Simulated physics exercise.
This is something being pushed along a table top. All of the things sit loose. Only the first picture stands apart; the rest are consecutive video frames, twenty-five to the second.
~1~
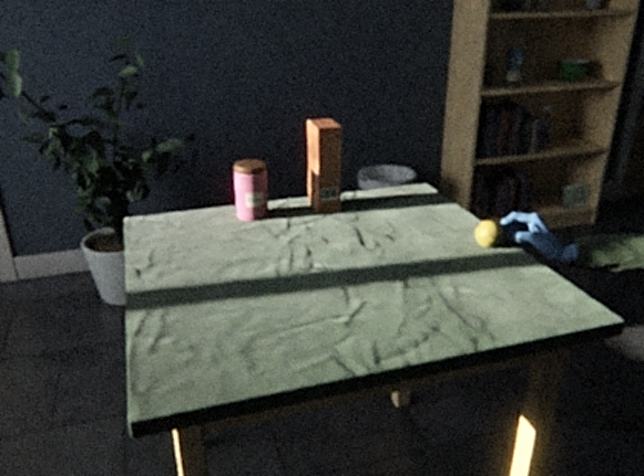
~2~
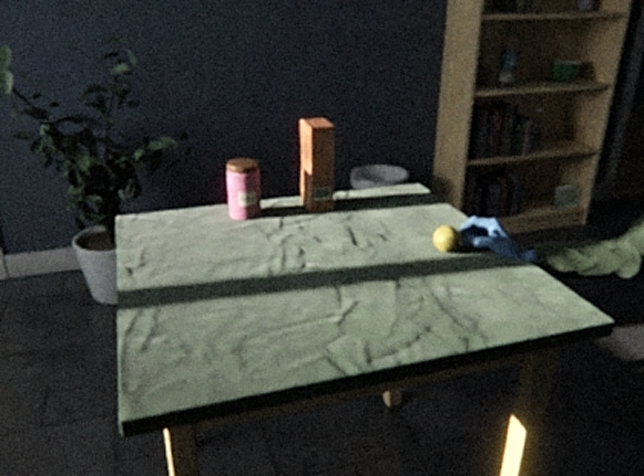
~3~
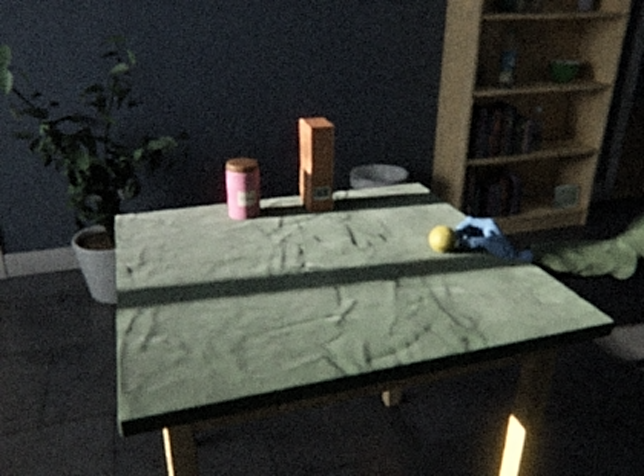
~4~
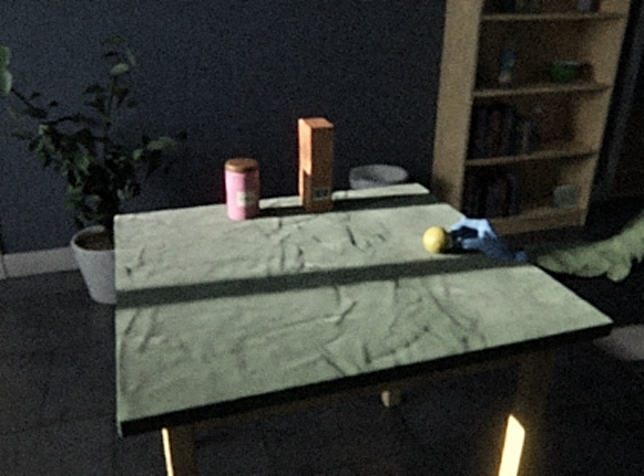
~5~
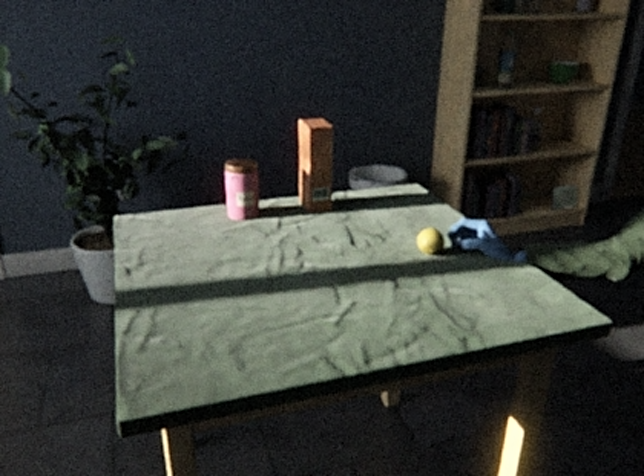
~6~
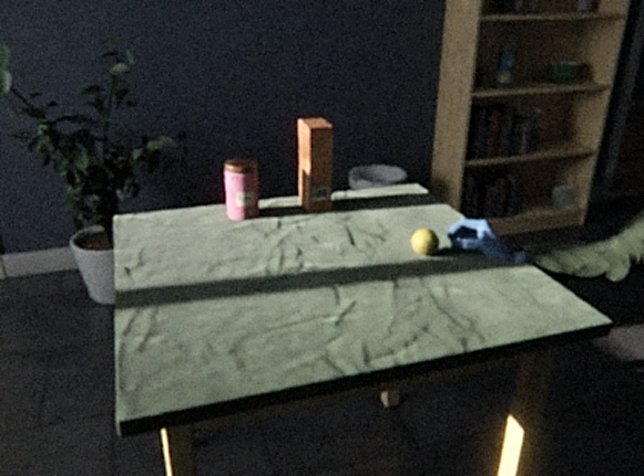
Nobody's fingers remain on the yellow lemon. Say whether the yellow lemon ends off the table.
Never goes off.
Then, 0.10 s later than the last frame, yellow lemon moved about its own width near (415, 244).
Then, 0.20 s later than the last frame, yellow lemon moved about its own width near (406, 245).
Then, 0.30 s later than the last frame, yellow lemon moved about its own width near (400, 246).
Then, 0.40 s later than the last frame, yellow lemon moved well along near (396, 247).
When it is over, moved from the start, yellow lemon. End places, in pixels of the last picture, yellow lemon near (395, 247).
